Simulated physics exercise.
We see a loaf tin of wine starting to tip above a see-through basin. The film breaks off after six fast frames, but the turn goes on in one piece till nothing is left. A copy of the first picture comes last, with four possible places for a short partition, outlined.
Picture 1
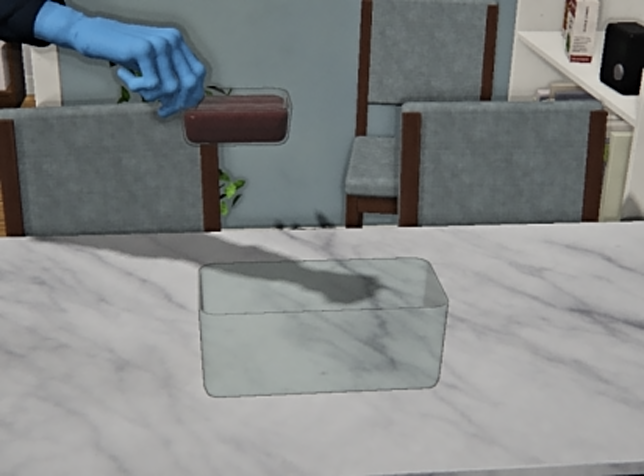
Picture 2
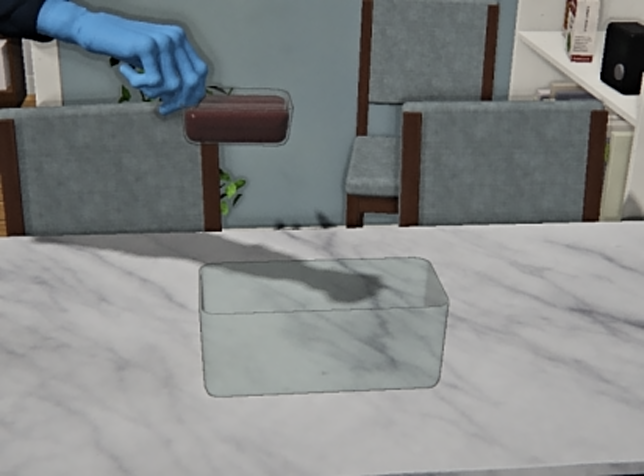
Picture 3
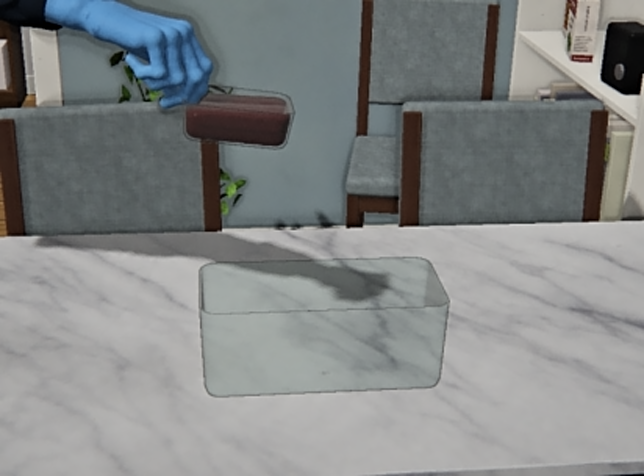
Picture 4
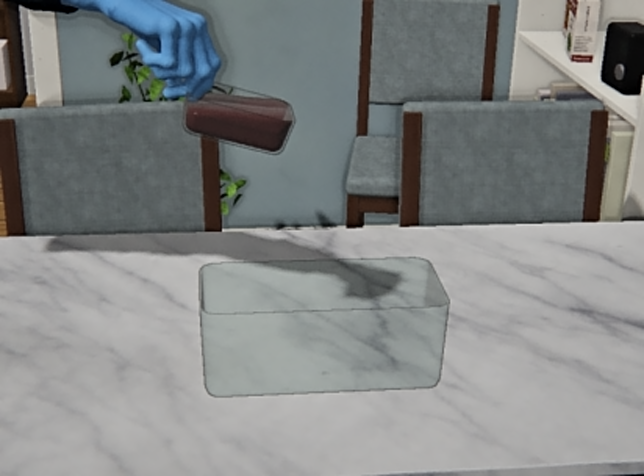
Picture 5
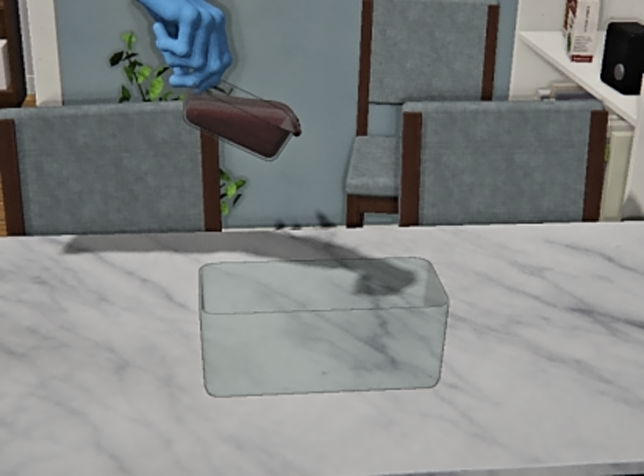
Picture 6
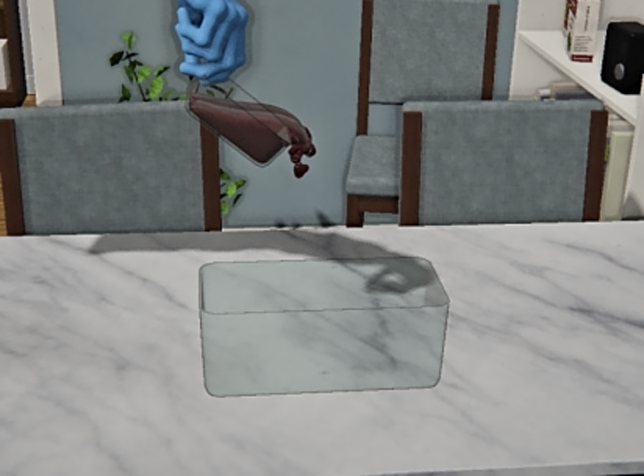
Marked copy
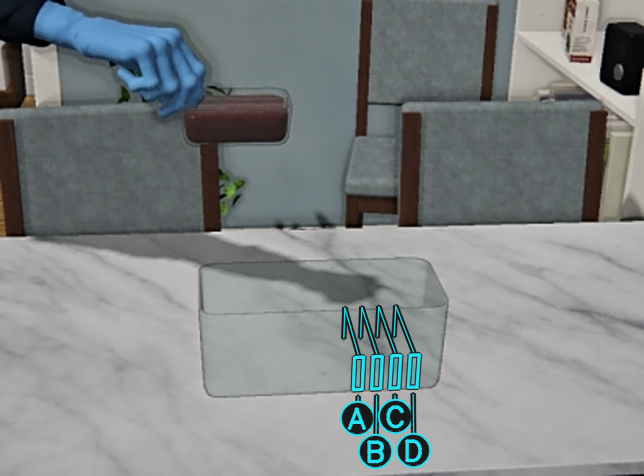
A small clear container of dark red wine, held by a blue-gloved hand, stays level above a see-through basin on a marble table. The hand rises and shifts right as the container tilts steadily, its right end dipping. The wine slides to the lip, then spills over in a short, blobby stream.
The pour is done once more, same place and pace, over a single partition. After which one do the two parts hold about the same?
The answer is slot A.
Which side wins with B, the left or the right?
The left one.
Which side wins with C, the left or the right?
More ends on the left.
In cyan, A at (358, 396); B at (376, 395); C at (394, 394); D at (413, 394).
For slot A, about 53 % ends left of the wall and 45 % right of it.
For slot B, about 90 % ends left of the wall and 6 % right of it; 4 % is lost outside.
For slot C, about 91 % ends left of the wall and 6 % right of it; 3 % is lost outside.
For slot D, about 89 % ends left of the wall and 7 % right of it; 4 % is lost outside.
